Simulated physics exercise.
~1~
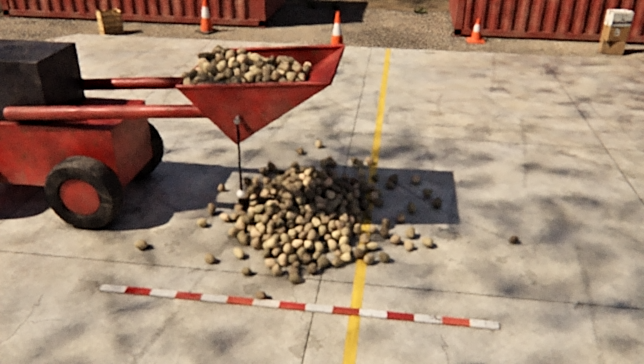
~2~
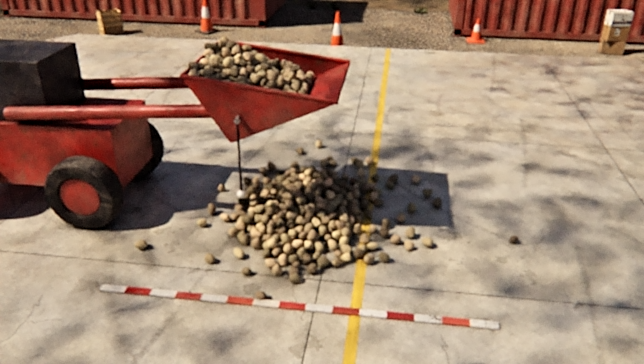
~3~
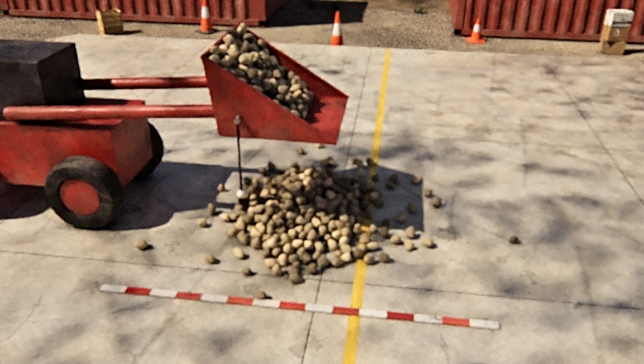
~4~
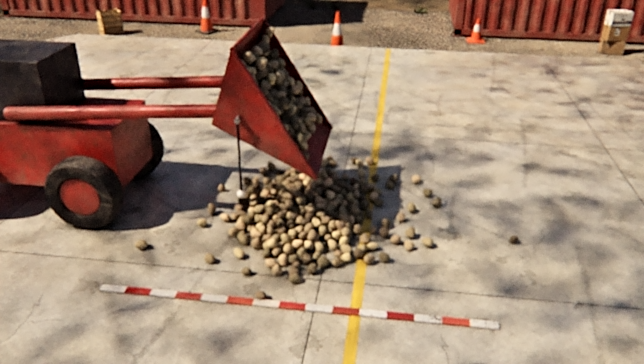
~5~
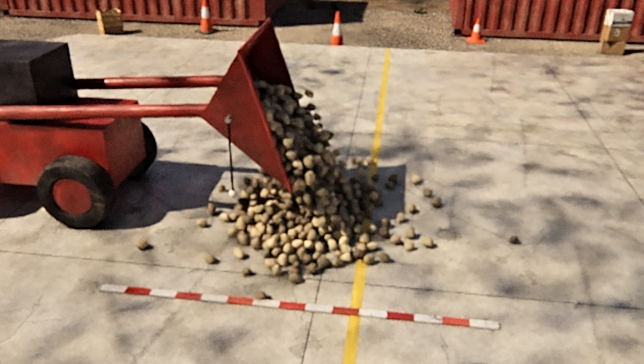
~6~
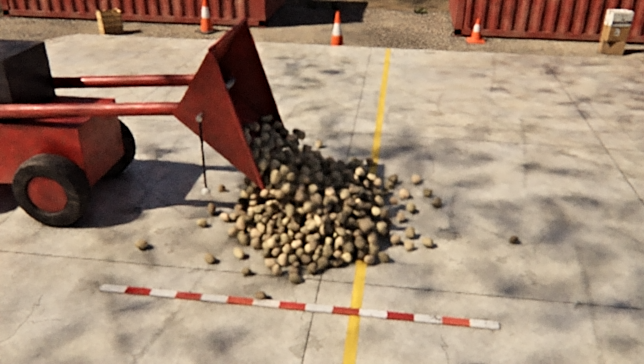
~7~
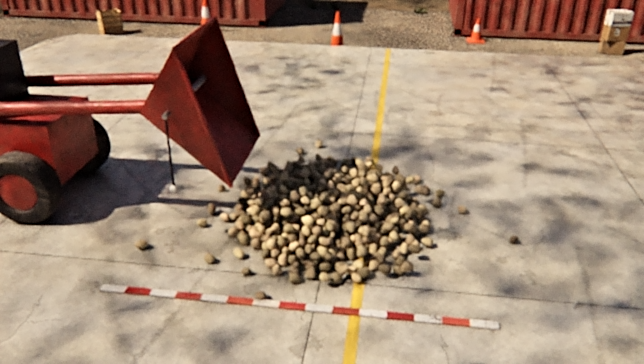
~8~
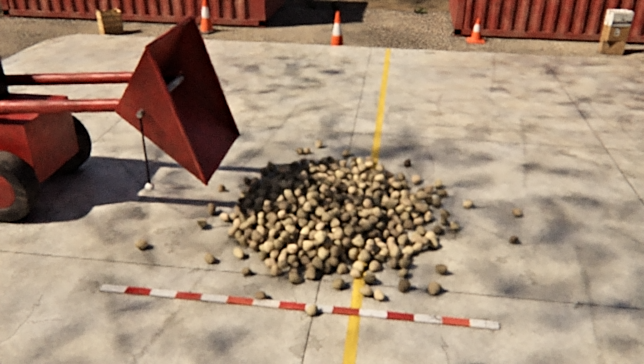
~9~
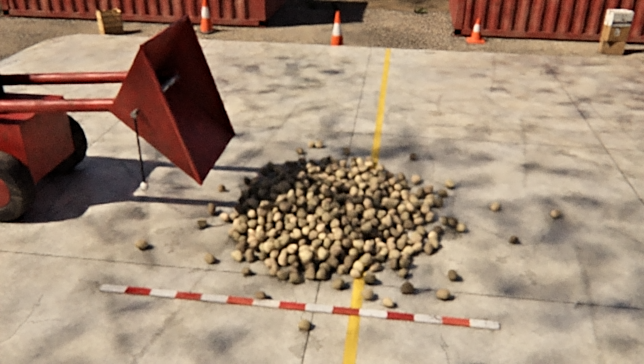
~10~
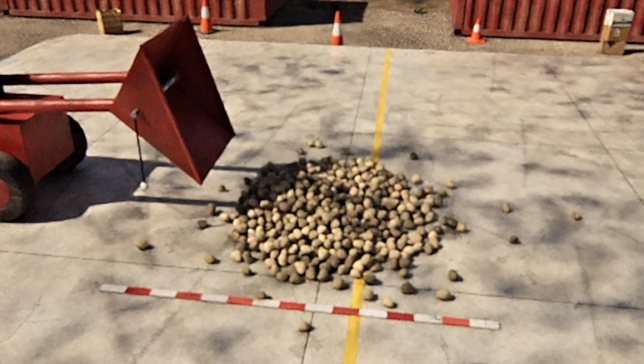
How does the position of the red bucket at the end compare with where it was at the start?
At the start the bucket is above the heap of stones, and by the end it is farther left, clear of the heap, with the loader backed away.
